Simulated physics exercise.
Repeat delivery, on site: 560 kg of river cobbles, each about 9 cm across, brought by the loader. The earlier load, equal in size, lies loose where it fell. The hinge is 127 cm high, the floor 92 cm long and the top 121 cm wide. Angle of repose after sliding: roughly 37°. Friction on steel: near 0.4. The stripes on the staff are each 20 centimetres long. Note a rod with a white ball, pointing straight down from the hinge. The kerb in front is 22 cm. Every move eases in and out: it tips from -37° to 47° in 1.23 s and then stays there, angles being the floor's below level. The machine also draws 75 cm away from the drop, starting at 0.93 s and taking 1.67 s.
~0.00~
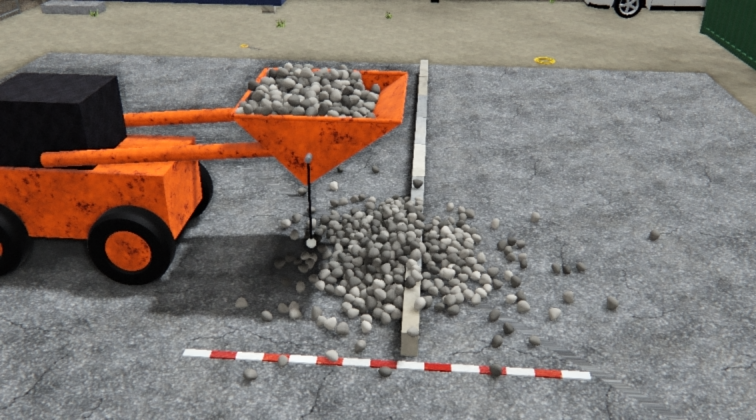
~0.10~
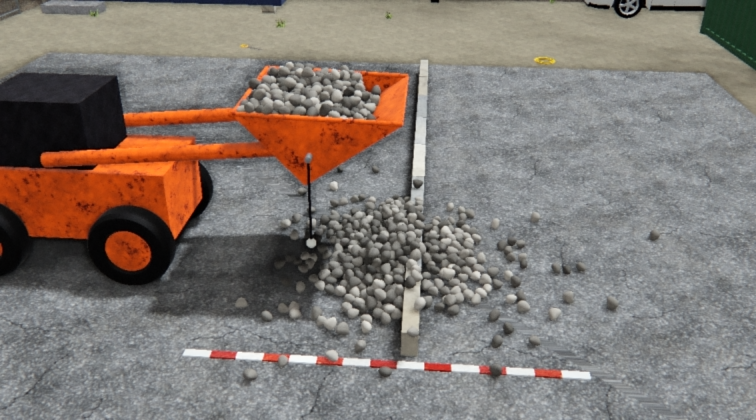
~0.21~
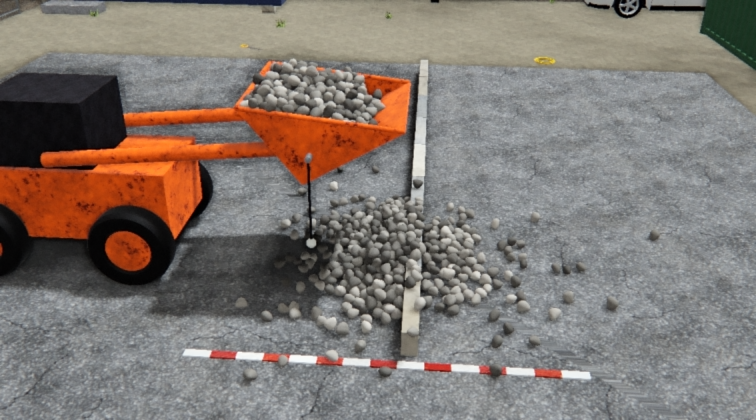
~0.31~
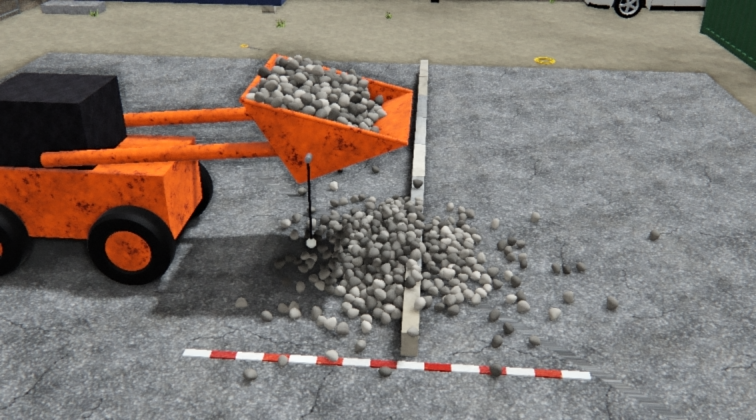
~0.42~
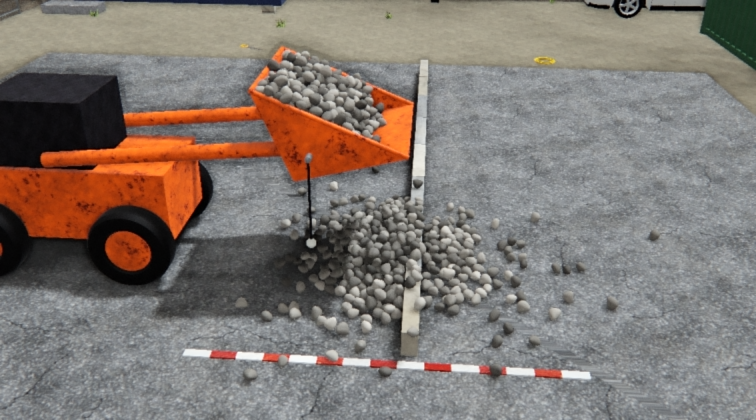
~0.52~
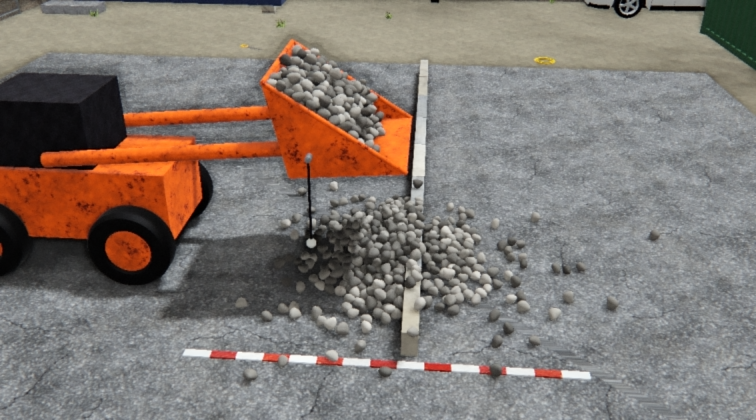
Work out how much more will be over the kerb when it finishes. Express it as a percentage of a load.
Around 36 out of 100.
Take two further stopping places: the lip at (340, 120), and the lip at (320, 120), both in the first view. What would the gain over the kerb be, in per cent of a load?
Around 0 and 0 percent respectively.
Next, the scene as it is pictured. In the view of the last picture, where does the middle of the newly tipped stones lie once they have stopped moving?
Centre: Approx. (389, 246).
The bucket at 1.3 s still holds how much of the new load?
Roughly 25 per cent of its load.
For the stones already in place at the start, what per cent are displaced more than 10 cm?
Estimate: 30 %, roughly.
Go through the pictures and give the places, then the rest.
Lip at (401, 122), floor tilted -37°, highest stones at (302, 77). The earlier load is highest near (403, 228), 35 cm above ground level, 77 % on this side of the kerb, 24 % over the kerb, in the first picture.
Lip at (402, 125), floor tilted -35°, highest stones at (297, 75); the stones move at 0.1 m/s on average, in the second picture.
Lip at (405, 132), floor tilted -31°, highest stones at (292, 73); the stones move at 0.3 m/s on average, in the third picture.
The bucket is at -24°, its lip at (407, 144); the top of the load is at (288, 69); the stones move at 0.4 m/s on average, in the fourth picture.
Lip at (408, 158), floor tilted -15°, highest stones at (290, 61); the stones move at 0.4 m/s on average, in the fifth picture.
Lip at (407, 174), floor tilted -5°, highest stones at (298, 59); the stones move at 0.5 m/s on average, in the sixth picture.
After 0.9 s the floor is at 34°; in per cent of one load, 97 in the bucket, 79 on this side of the kerb, 24 over the kerb; the foremost stones are at (579, 269).
After 1.3 s the floor is at 47°; in per cent of one load, 23 in the bucket, 138 on this side of the kerb, 39 over the kerb; the foremost stones are at (579, 269).
After 3.0 s the floor is at 47°; in per cent of one load, 0 in the bucket, 141 on this side of the kerb, 59 over the kerb; the foremost stones are at (608, 265).
After 5.8 s the floor is at 47°; in per cent of one load, 0 in the bucket, 141 on this side of the kerb, 59 over the kerb; the foremost stones are at (608, 265). Net gain over the kerb, 36.
